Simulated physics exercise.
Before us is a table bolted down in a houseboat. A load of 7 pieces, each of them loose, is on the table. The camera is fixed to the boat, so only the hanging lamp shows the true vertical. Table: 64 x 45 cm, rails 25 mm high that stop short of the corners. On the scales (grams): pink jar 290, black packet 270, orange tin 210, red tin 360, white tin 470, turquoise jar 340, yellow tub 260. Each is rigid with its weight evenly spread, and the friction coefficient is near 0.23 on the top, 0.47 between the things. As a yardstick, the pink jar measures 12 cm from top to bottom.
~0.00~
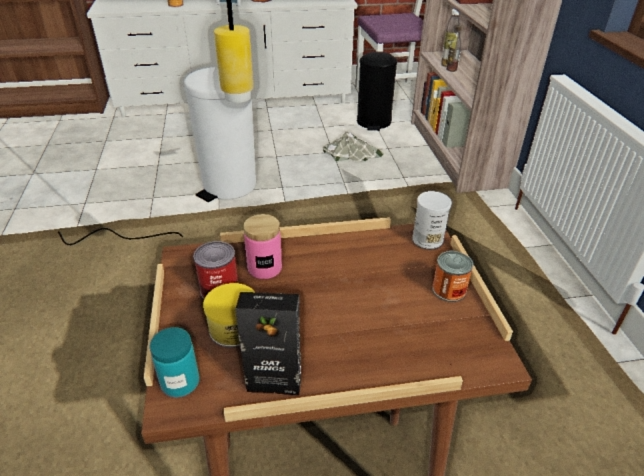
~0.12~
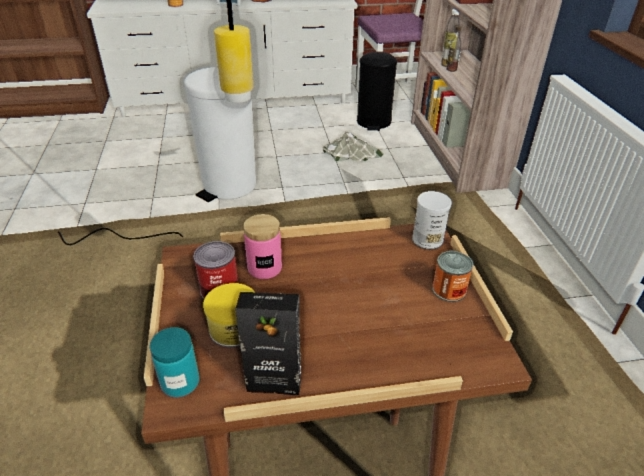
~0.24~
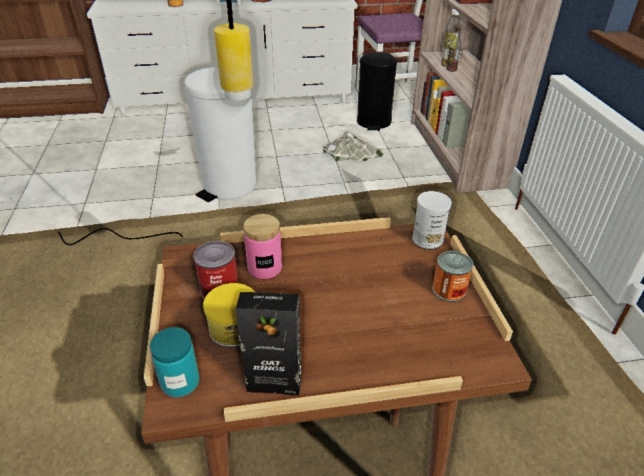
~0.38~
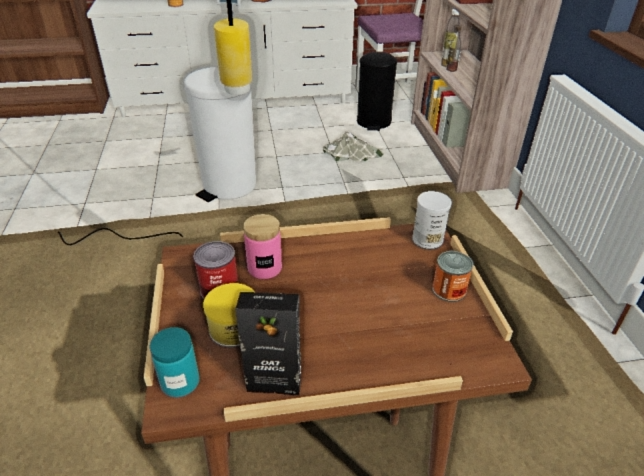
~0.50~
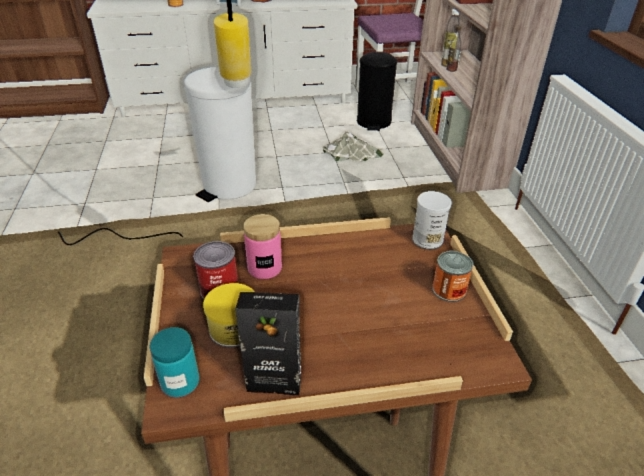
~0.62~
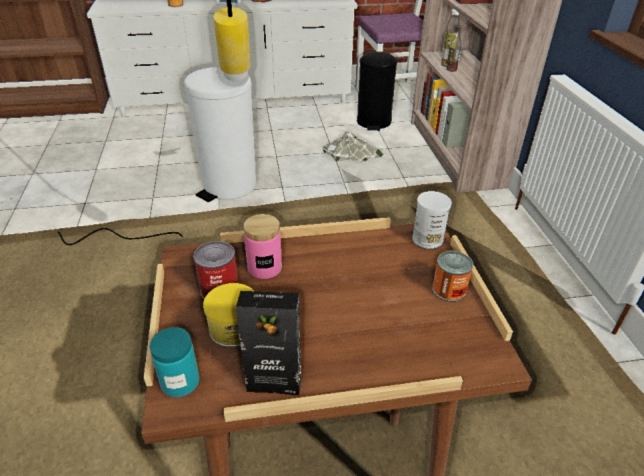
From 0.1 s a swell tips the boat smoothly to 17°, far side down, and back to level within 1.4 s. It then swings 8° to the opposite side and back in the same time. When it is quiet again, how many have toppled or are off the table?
In all, two.
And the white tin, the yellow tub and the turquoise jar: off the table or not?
The white tin ends off the table; the yellow tub ends on the table; the turquoise jar is still on the table.
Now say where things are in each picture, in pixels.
Boat level; pink jar (263, 247); black packet (271, 346), in the first frame.
Boat level; white tin (431, 221); turquoise jar (175, 362), in the second frame.
Floor tilted 2°, far side down; yellow tub (232, 315); orange tin (452, 276), in the third frame.
Floor tilted 6°, far side down; red tin (217, 272); white tin (431, 221), in the fourth frame.
Floor tilted 10°, far side down; turquoise jar (175, 362); yellow tub (232, 315), in the fifth frame.
Floor tilted 14°, far side down; pink jar (263, 247); black packet (271, 346), in the sixth frame.
After 0.92 s, floor tilted 16°, far side down; black packet tipped 45° from how it sat near (277, 317); pink jar slid 3 cm near (262, 239); turquoise jar slid 3 cm.
After 1.12 s, floor tilted 10°, far side down; white tin now off the table; black packet on its side near (282, 294); pink jar slid 6 cm near (261, 230).
After 1.32 s, floor tilted 3°, far side down; black packet on its side near (284, 287); pink jar slid 6 cm near (261, 230); turquoise jar slid 8 cm.
After 1.62 s, boat level; black packet on its side near (284, 287); pink jar slid 6 cm near (261, 230); turquoise jar slid 8 cm.
At rest (3.4 s), off the table, white tin; tipped over on the table, black packet; not toppled but over 5 cm from the start, pink jar, orange tin, red tin, turquoise jar and yellow tub. In the last view, pink jar near (261, 230), black packet near (284, 287).
